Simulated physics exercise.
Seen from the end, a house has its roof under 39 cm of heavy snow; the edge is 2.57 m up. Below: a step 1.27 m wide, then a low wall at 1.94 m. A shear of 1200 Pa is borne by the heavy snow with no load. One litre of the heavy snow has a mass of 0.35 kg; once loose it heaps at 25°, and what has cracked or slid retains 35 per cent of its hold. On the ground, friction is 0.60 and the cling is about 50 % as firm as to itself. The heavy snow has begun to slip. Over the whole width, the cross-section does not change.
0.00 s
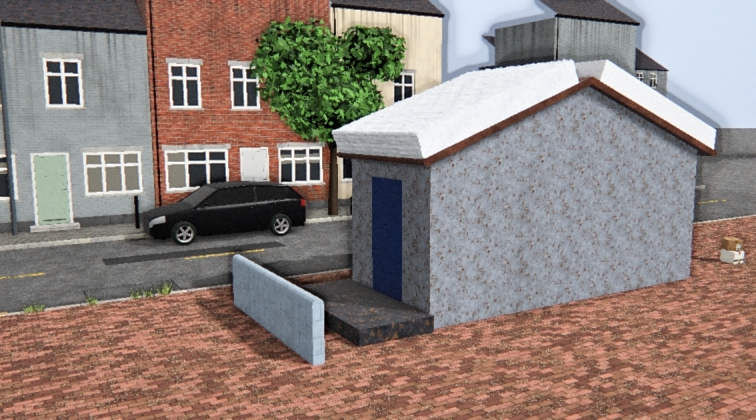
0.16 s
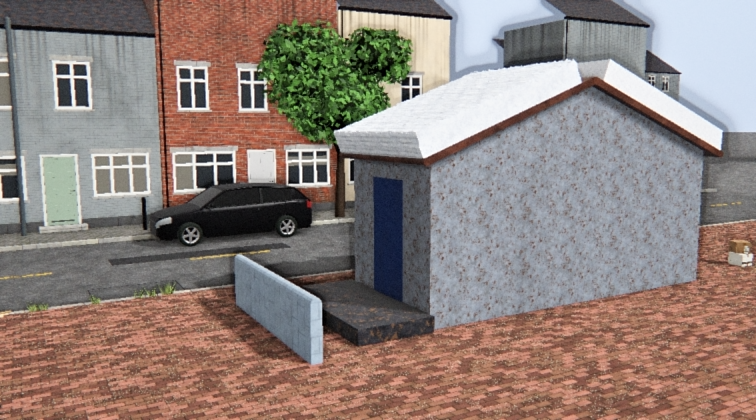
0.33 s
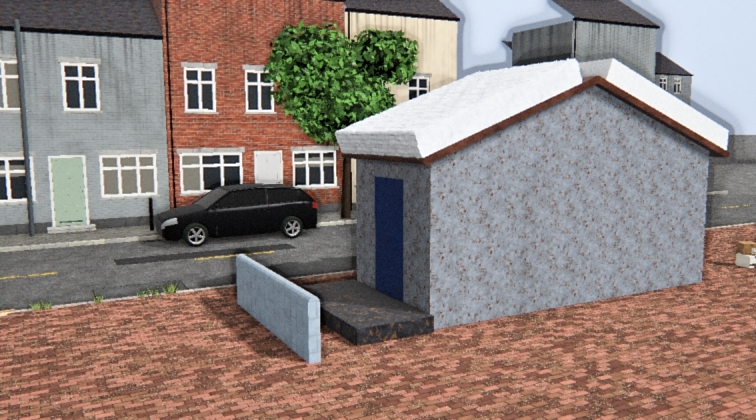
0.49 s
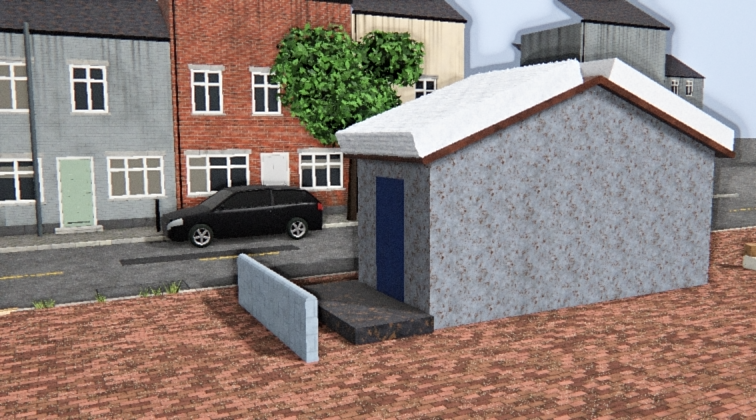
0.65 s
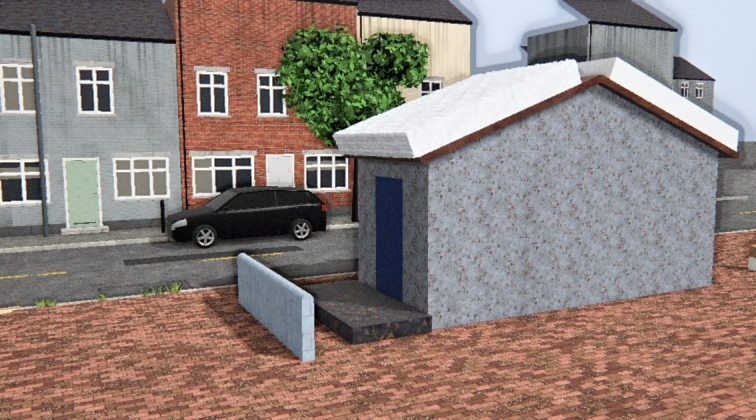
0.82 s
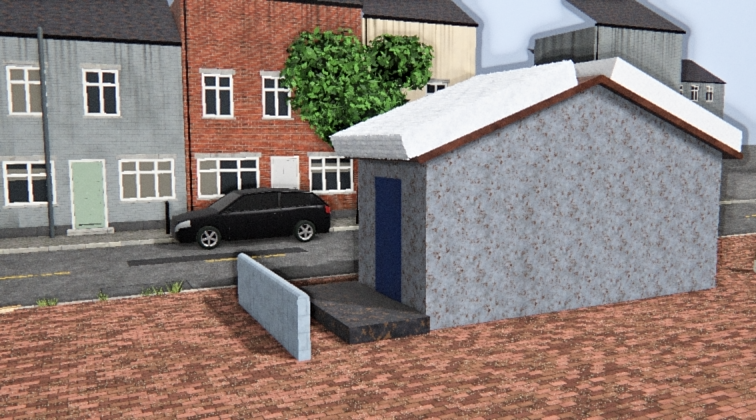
Thick white snow slides slightly down the left roof slope of a small grey building.
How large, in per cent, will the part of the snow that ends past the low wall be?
My estimate is about 5 per cent.
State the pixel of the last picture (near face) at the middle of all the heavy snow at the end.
(339, 307) or thereabouts.
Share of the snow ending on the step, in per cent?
Something like 35 percent.
After 1.21 s, all is still on the roof and 0 % is past the low wall.
After 1.67 s, 88 % is still on the roof and 0 % is past the low wall.
After 2.14 s, 72 % is still on the roof and 0 % is past the low wall.
After 2.60 s, 48 % is still on the roof and 0 % is past the low wall.
After 5.60 s, at the end, none is still on the roof and 5 % is past the low wall.
